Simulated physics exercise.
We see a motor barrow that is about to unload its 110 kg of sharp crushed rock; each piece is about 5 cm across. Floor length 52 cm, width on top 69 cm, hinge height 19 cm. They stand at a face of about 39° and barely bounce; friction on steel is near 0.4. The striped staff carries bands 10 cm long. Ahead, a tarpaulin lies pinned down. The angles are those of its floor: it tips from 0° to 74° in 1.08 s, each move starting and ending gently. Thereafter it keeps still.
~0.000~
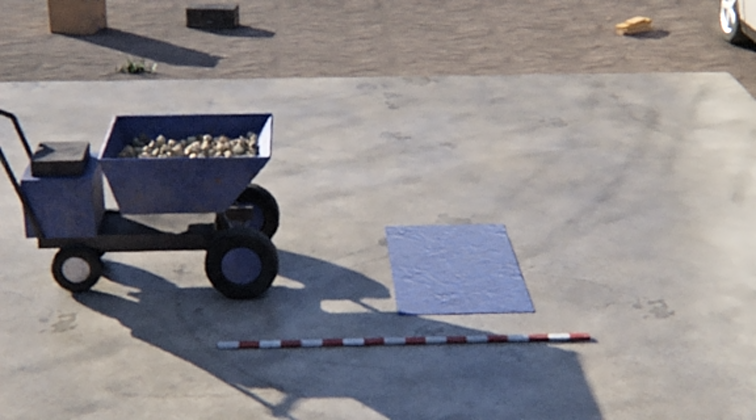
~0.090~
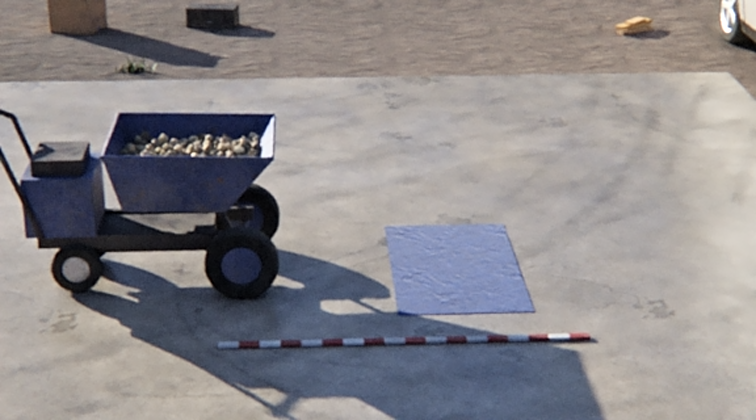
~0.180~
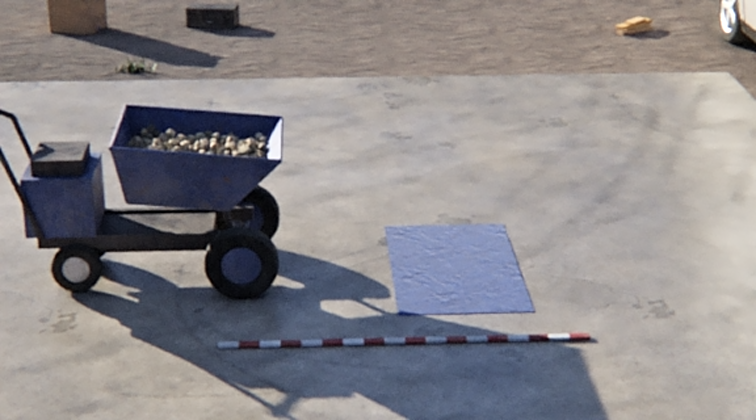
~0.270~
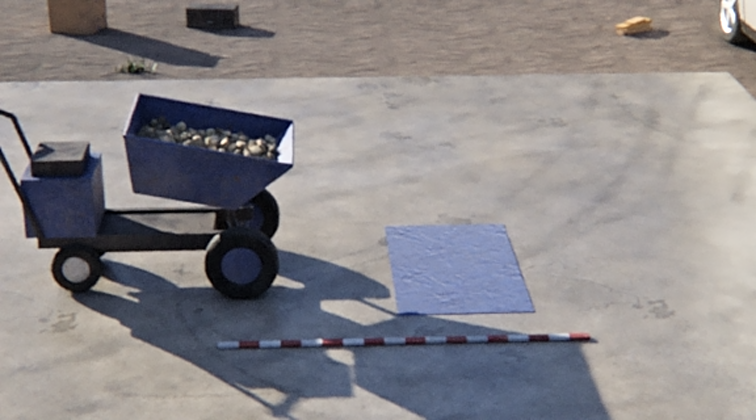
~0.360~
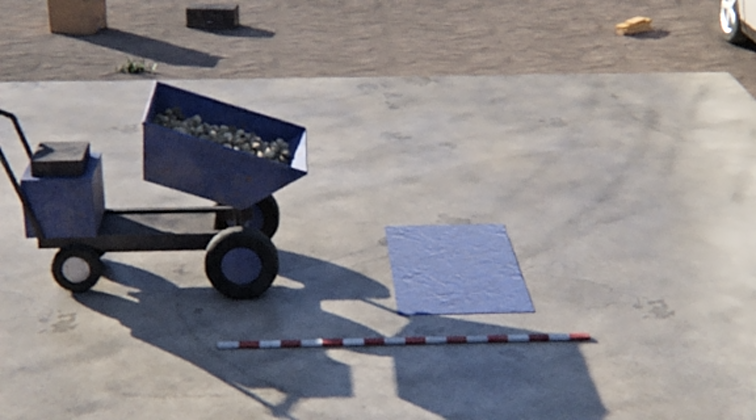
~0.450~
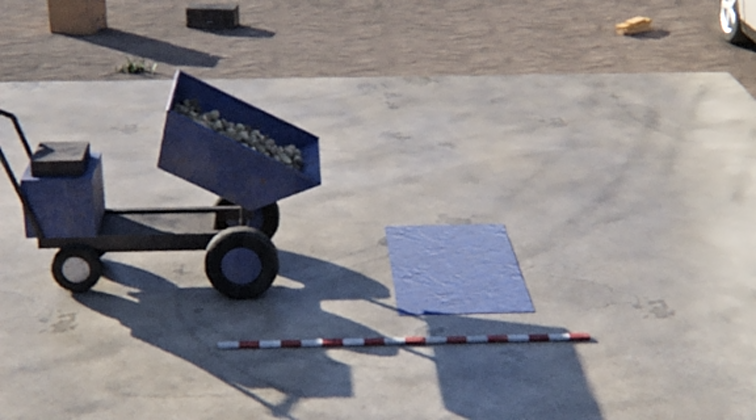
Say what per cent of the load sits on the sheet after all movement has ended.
About 40 per cent of it.
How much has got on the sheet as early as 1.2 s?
Around 10 per cent of it, at that instant.
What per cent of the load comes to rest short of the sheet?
Something like 40 out of every hundred parts of the load ends up there.
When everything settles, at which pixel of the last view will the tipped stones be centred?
I'd put it close to (394, 260).
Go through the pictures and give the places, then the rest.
Lip at (270, 158), floor tilted 0°, highest stones at (230, 146), in the first frame.
The skip is at 1°, its lip at (273, 159); the top of the load is at (211, 146); the stones move at 0.3 m/s on average, in the second frame.
The skip is at 5°, its lip at (281, 161); the top of the load is at (161, 139); the stones move at 0.5 m/s on average, in the third frame.
The skip is at 12°, its lip at (293, 166); the top of the load is at (166, 131); the stones move at 0.7 m/s on average, in the fourth frame.
The skip is at 19°, its lip at (307, 174); the top of the load is at (165, 121); the stones move at 0.8 m/s on average, in the fifth frame.
The skip is at 28°, its lip at (321, 184); the top of the load is at (182, 111); the stones move at 0.9 m/s on average, in the sixth frame.
After 0.8 s the floor is at 62°; 100 % in the skip; the foremost stones are at (345, 219).
After 1.2 s the floor is at 74°; 76 % in the skip, 15 % short of the sheet, 10 % on the sheet; the foremost stones are at (424, 270).
After 1.5 s the floor is at 74°; 35 % in the skip, 27 % short of the sheet, 38 % on the sheet, 1 % off the sheet elsewhere; the foremost stones are at (509, 275).
After 3.5 s the floor is at 74°; 16 % in the skip, 40 % short of the sheet, 42 % on the sheet, 2 % off the sheet elsewhere; the foremost stones are at (543, 272).
